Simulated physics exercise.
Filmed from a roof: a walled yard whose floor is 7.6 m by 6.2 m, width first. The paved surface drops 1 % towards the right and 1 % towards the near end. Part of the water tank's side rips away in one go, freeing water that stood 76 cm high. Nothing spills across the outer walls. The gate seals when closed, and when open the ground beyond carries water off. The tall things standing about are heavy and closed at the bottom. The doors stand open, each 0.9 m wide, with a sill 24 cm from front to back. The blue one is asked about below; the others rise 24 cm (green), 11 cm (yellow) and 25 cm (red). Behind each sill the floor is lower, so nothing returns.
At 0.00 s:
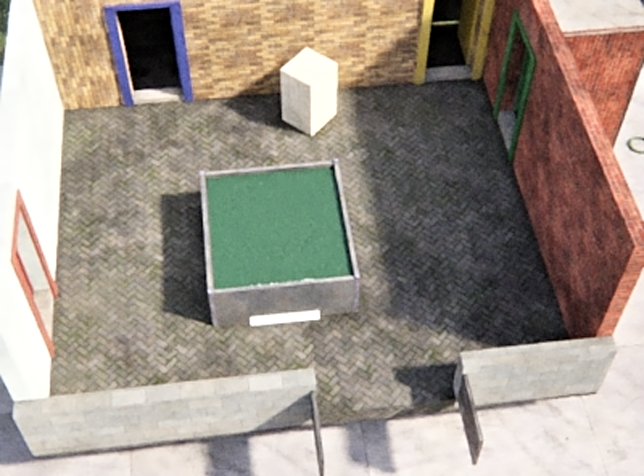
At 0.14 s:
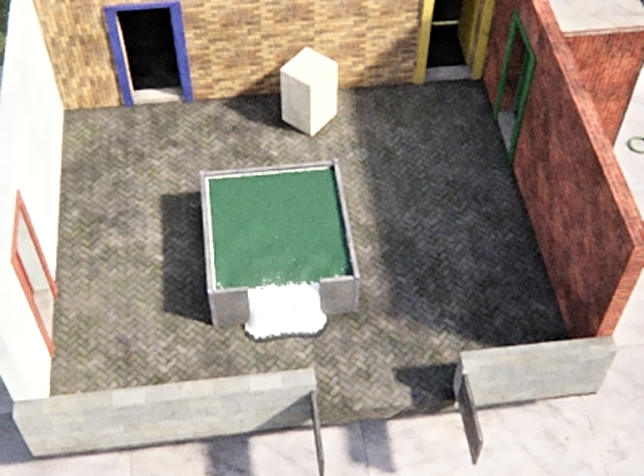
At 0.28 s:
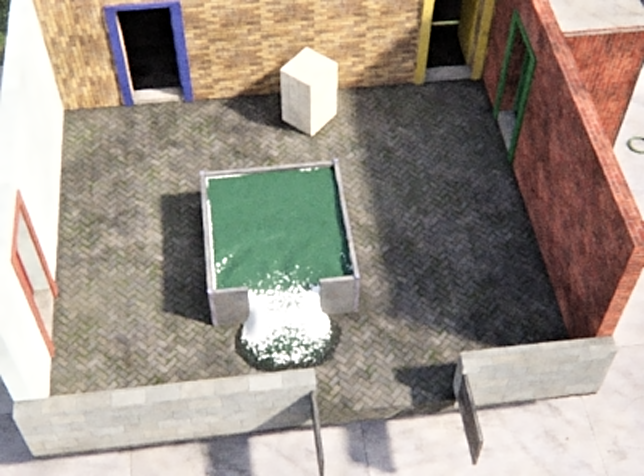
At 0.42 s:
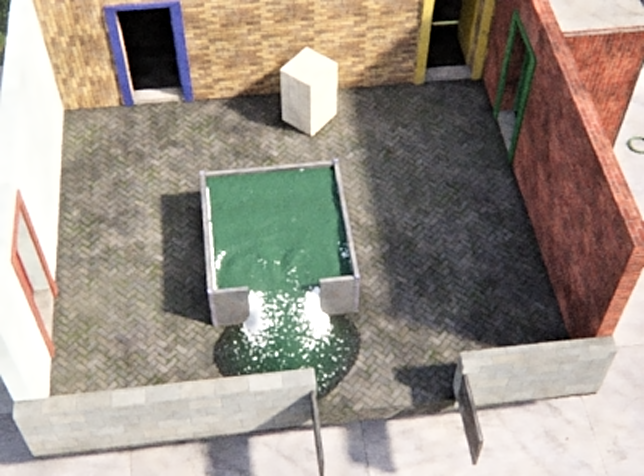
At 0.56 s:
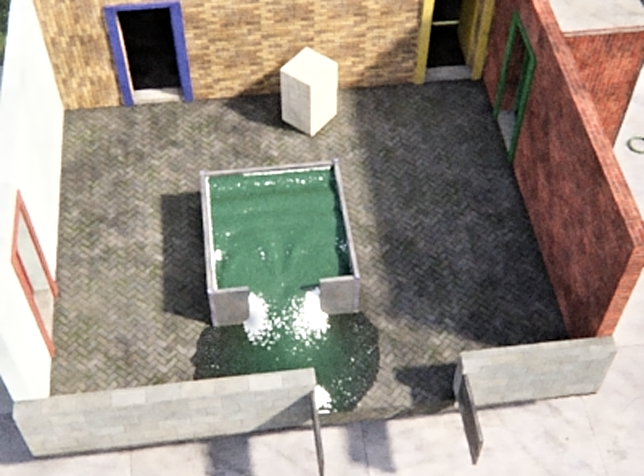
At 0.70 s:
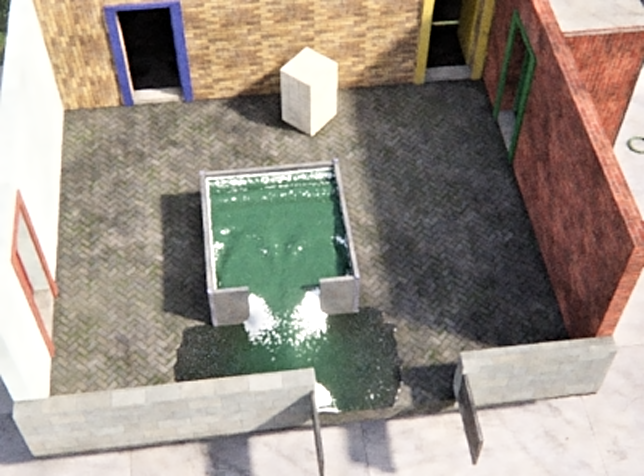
A walled yard with a dark paved floor is seen from above, with tan brick at the back, red brick on the right and pale walls on the left and in front. A grey-sided tank of green water sits mid-yard before a cream block, among blue, yellow, green and red doorways. Water bursts through the tank's near side, foaming, and spreads across the paving to the front wall and opening.
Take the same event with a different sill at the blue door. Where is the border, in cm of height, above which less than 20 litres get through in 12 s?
Some 6 cm above the ground.
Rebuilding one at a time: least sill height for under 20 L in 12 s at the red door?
Roughly 10.5 cm at red.
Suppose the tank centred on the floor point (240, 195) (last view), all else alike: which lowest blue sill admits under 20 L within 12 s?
Some 9.0 cm.
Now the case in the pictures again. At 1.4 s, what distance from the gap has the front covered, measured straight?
About 3.8 m.
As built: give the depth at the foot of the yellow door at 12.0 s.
About 1.5 cm.
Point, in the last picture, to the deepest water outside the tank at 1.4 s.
Near (281, 391).
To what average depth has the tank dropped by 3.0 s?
About 37 cm.
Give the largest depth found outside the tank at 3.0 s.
About 32 cm.
After 1.4 s water covers 15 % of the floor, deepest (50 cm) near (281, 391); it has not reached the blue door.
After 3.0 s water covers 25 % of the floor, deepest (32 cm) near (282, 402); it has not reached the blue door.
After 12.0 s water covers 85 % of the floor, deepest (10 cm) near (282, 402); 3 cm at the blue door, 0 litres in over its 10 cm sill.
At the blue door as built, the water arrived by 4.6 s and peaked near 10 cm at 5.4 s.
With a sill of 4.5 cm, 39 litres would have come in within the 12 s; with 6.5 cm, 12 litres. So under 20 litres takes about 6 cm.
